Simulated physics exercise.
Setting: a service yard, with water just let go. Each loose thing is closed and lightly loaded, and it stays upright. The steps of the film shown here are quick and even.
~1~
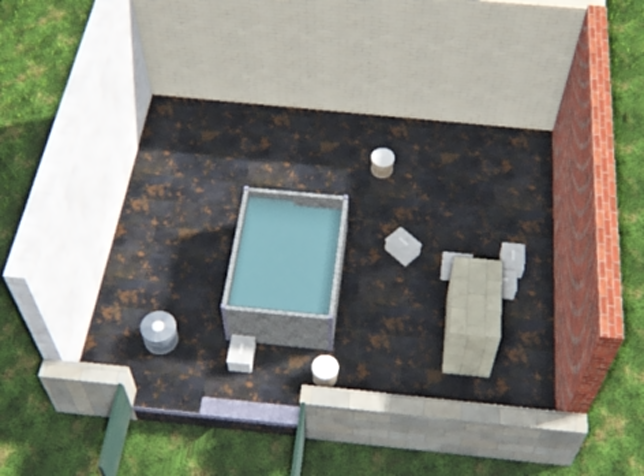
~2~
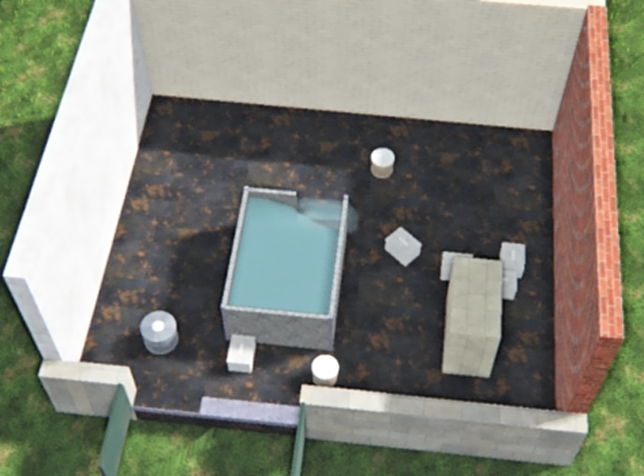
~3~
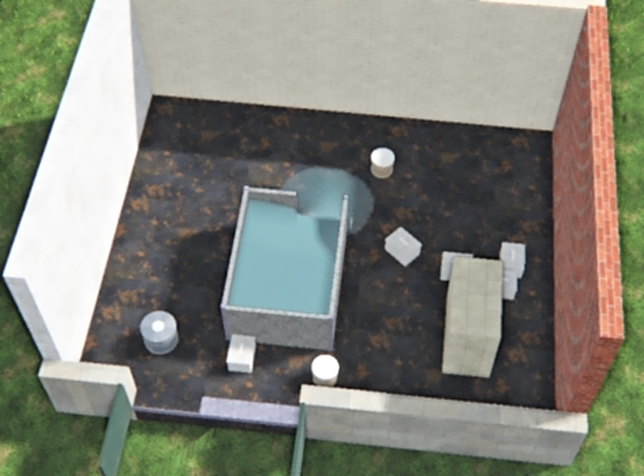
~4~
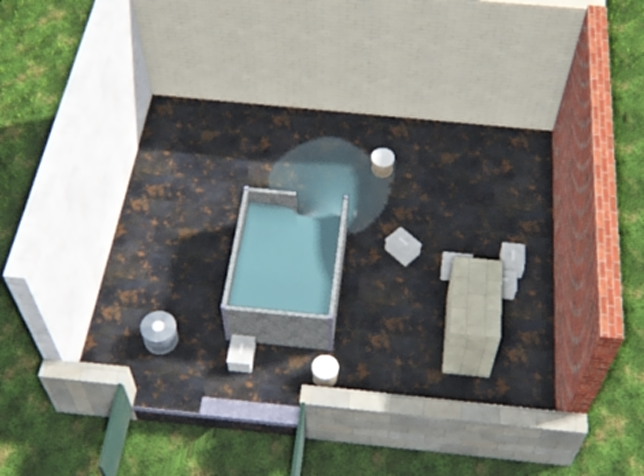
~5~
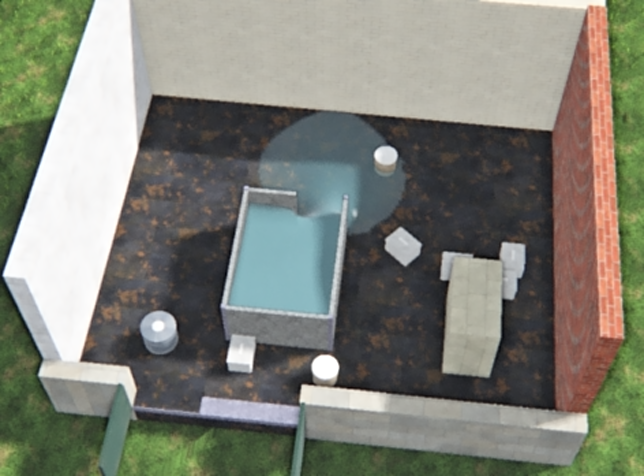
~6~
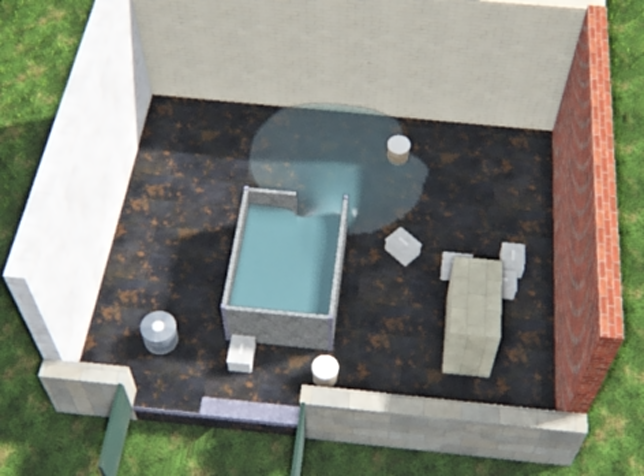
In a walled yard, water spreads from a tank's open back corner and shifts a white pail slightly.
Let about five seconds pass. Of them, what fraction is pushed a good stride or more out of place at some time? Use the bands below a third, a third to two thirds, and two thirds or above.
It falls below a third.
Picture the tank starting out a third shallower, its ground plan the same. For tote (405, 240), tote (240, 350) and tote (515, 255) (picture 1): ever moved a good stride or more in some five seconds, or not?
Taking them as listed - a shorter distance for the first, a shorter distance for the second, a shorter distance for the third.
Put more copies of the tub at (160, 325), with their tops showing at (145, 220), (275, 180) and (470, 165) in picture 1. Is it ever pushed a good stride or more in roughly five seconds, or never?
So, in order, the copies go a long way, nowhere much, a long way.
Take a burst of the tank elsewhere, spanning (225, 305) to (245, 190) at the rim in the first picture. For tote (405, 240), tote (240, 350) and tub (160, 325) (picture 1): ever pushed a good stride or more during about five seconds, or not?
Result per item - short of that distance / displaced that far / displaced that far.
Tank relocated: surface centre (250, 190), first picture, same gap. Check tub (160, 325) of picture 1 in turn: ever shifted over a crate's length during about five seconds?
From what I can tell, it got displaced that much.
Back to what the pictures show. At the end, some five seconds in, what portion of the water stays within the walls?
Estimate: About 100 %.
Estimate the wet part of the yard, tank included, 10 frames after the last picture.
40 per cent.
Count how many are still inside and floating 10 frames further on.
Counting them up gives 1.
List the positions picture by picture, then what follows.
A pail at (383, 157), on the bottom; a tub at (158, 326), on the bottom; 0 of 8 have shifted, in the first picture.
A pail at (383, 157), on the bottom; a tub at (158, 326), on the bottom; 0 of 8 have shifted, in the second picture.
A pail at (383, 157), on the bottom; a tub at (158, 326) rests on the ground; 0 of 8 have shifted, in the third picture.
A pail at (383, 157) rests on the ground; a tub at (158, 326) rests on the ground; 0 of 8 have shifted, in the fourth picture.
A pail at (386, 155), on the bottom, close to its start; a tub at (158, 326), on the bottom; 1 of 8 have shifted, in the fifth picture.
A pail at (399, 144) rests on the ground, a stride from its start; a tub at (158, 326) rests on the ground; 1 of 8 have shifted, in the sixth picture.
A moment on, 1 of 8 are well off their spots; 1 afloat.
Next, 1 of 8 are well off their spots; 1 afloat.
Later, 1 of 8 are well off their spots; 1 afloat.
In the end, 1 of 8 are well off their spots, and 1 have been at some point; 1 afloat.
